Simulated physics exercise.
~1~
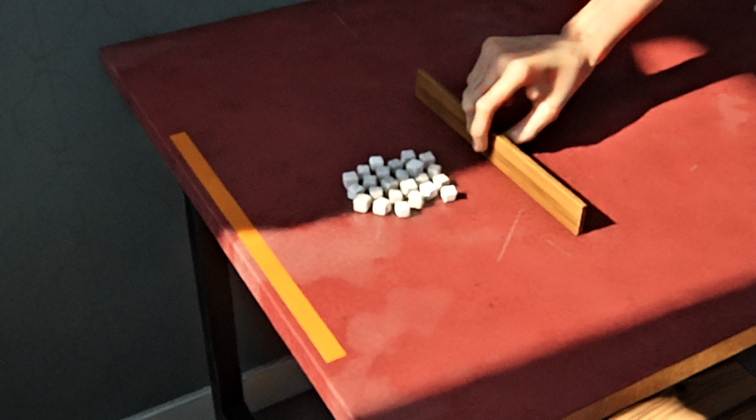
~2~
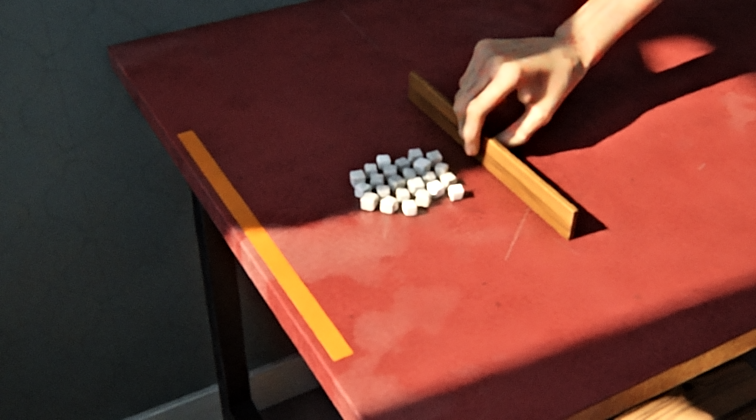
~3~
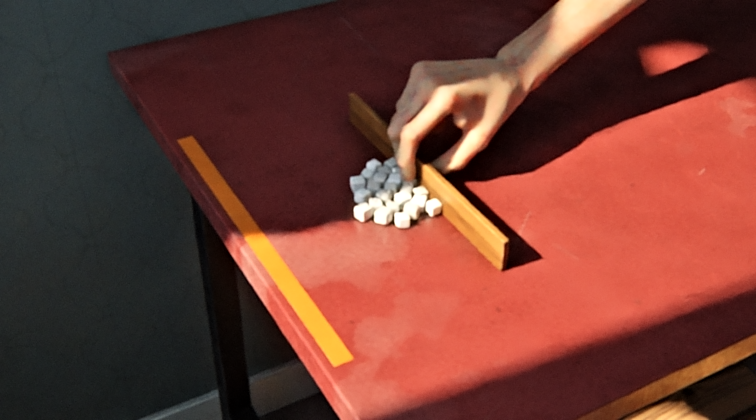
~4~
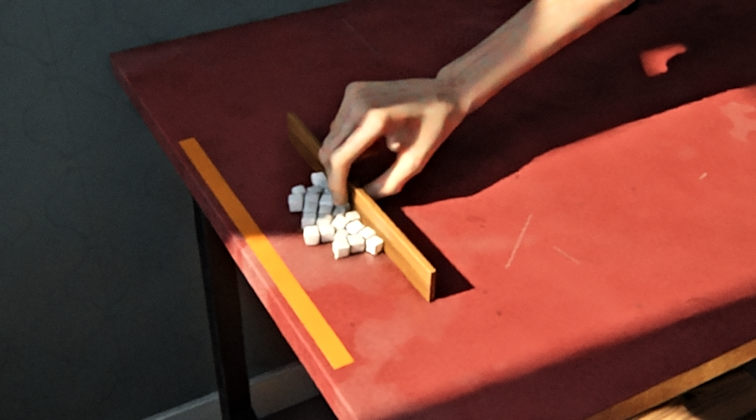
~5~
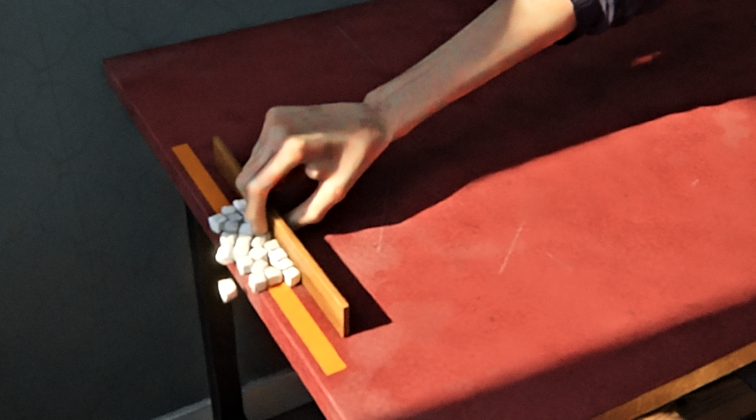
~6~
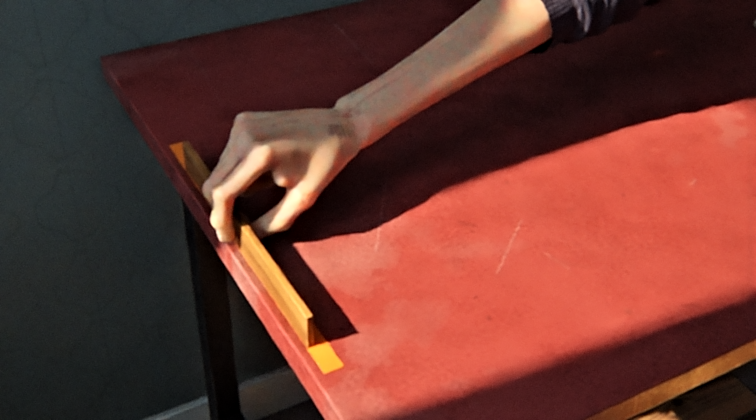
A deep red tabletop, seen from above at an angle by a slightly swaying camera, stands against a dark wall, lit by a broad patch of sunlight. A strip of orange tape runs along its left edge, and a loose cluster of small whitish cubes sits between the tape and an upright strip of wood held by a hand from above. The hand slides the wood left until it meets the cubes and bunches them together. It pushes the heap on to the tape, where cubes begin going over the edge. Finally the wood stands on the tape, still held, with no cubes left in view.
